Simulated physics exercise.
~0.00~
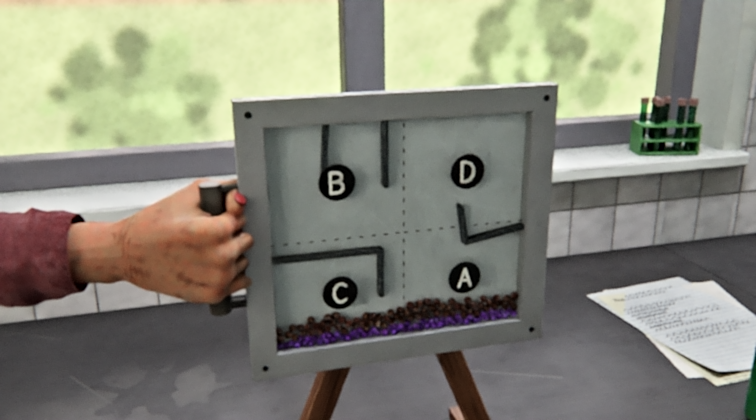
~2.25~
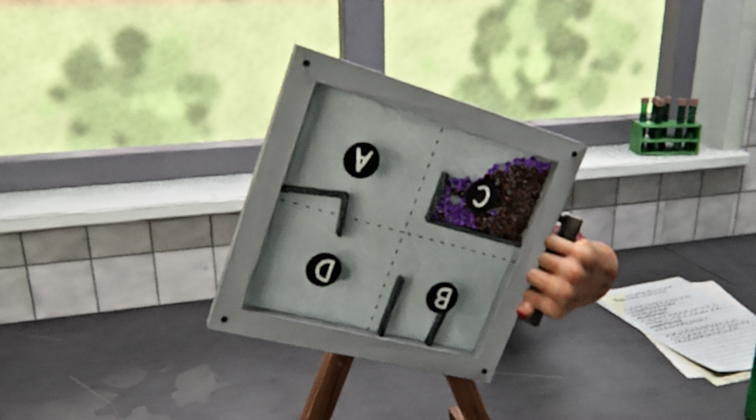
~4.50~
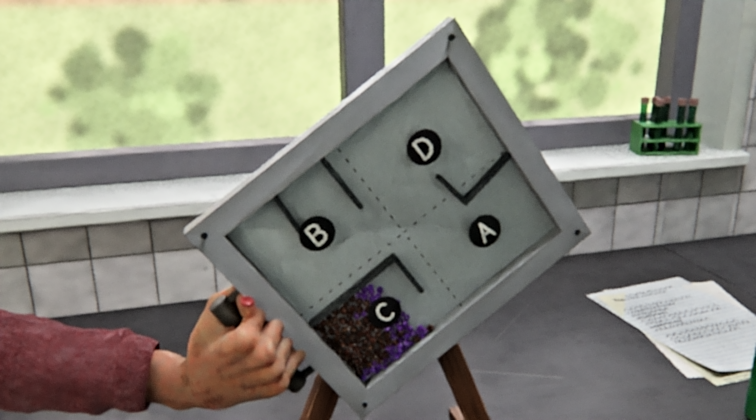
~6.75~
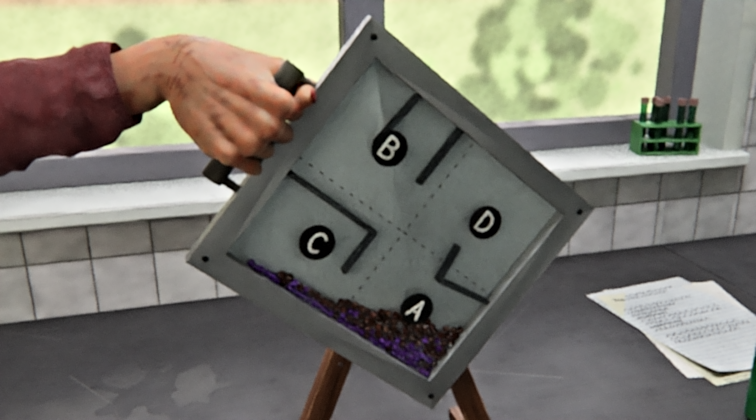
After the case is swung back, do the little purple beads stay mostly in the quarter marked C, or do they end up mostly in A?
The little purple beads end up mostly in A, with a smaller share left along the lower edge in C.
